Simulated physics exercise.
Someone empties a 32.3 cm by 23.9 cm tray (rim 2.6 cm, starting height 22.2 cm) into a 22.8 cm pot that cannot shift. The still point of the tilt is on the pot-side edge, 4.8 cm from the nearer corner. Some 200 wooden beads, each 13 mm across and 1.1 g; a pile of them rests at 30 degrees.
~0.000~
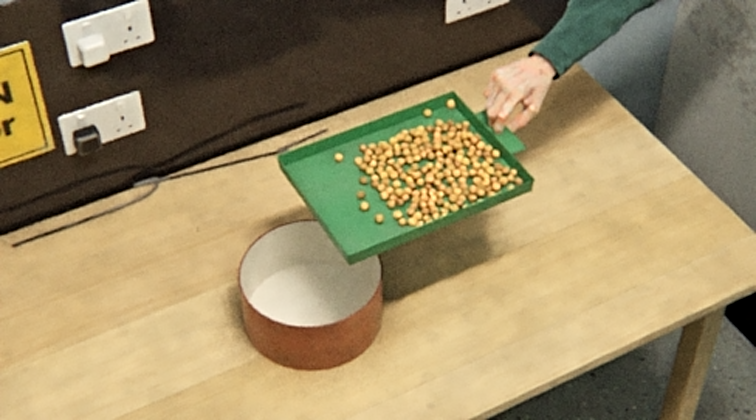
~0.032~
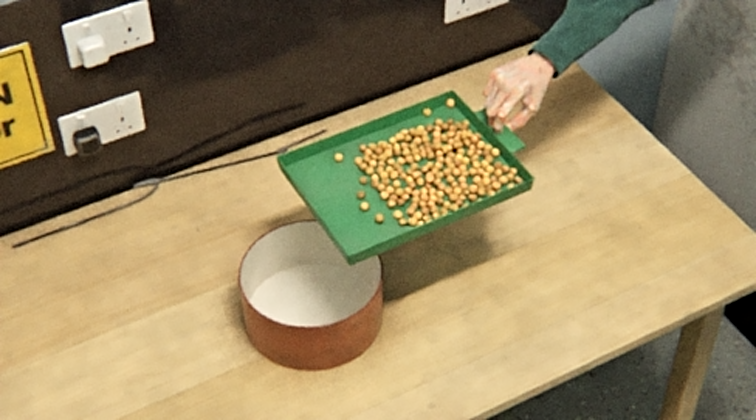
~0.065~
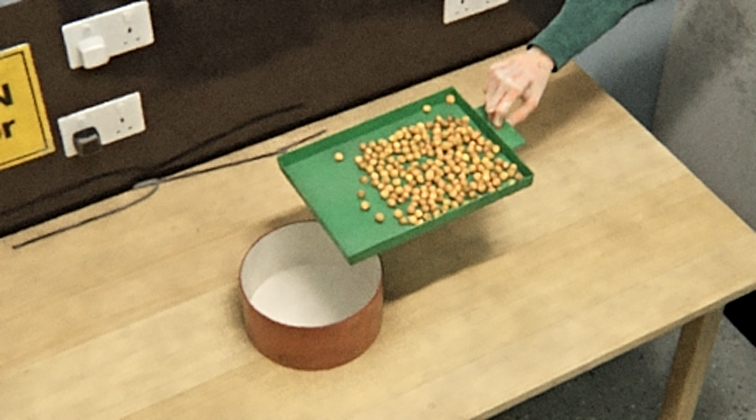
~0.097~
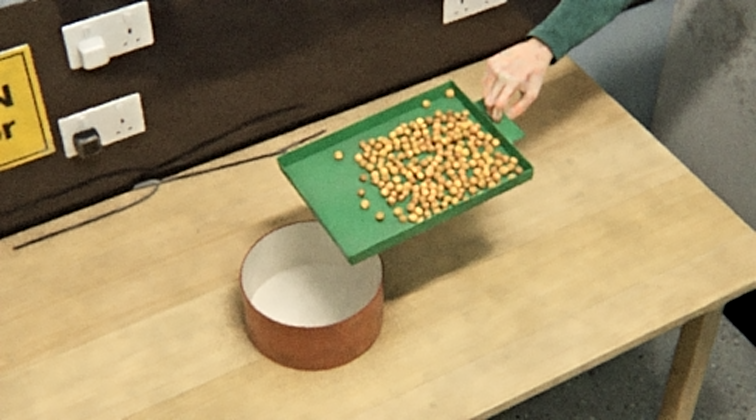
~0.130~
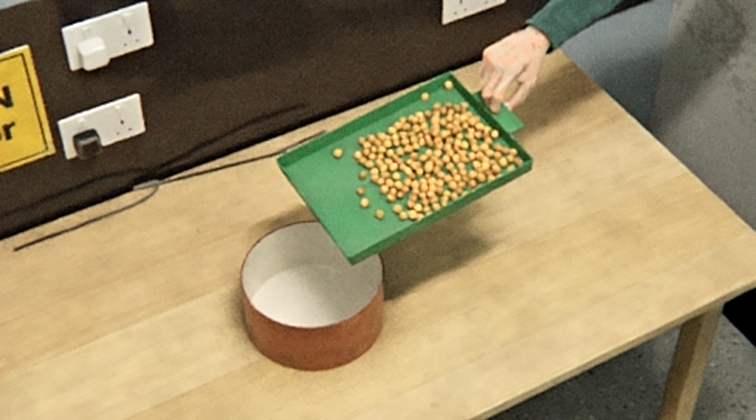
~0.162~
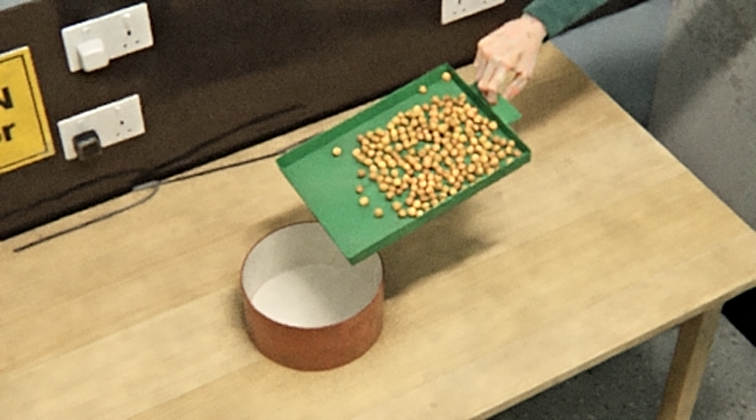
The video shows a hand in a green sleeve holding a green tray of small round wooden beads beside a reddish-brown pot on a wooden table, then gradually raising the tray's right side while the beads stay clustered.
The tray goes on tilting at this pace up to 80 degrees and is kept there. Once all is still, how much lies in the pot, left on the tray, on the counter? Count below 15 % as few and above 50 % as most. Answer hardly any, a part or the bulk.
In the pot: A part; left on the tray: A part; on the counter: A part.
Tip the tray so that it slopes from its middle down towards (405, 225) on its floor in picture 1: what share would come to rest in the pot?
Some 5 per cent.
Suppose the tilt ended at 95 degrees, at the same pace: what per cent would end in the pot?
It would be near 65 per cent.
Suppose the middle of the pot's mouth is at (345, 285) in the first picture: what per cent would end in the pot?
About 10 per cent.
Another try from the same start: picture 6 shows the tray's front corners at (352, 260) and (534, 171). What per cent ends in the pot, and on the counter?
Pot 5, counter 75.
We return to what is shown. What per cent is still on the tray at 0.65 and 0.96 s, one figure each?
About 95, 40.
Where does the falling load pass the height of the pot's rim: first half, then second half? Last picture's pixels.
At about (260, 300), then at (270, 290).
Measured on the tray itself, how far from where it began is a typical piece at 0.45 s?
Roughly 6 cm.
After 0.45 s, tilt 45 degrees; the tray holds 100 %, the pot 0 %.
After 0.65 s, tilt 68 degrees; the tray holds 95 %, the pot 0 %.
After 0.96 s, tilt 80 degrees; the tray holds 40 %, the pot 30 %.
At rest (1.9 s), pot 35 %, tray 35 %, counter 25 %.
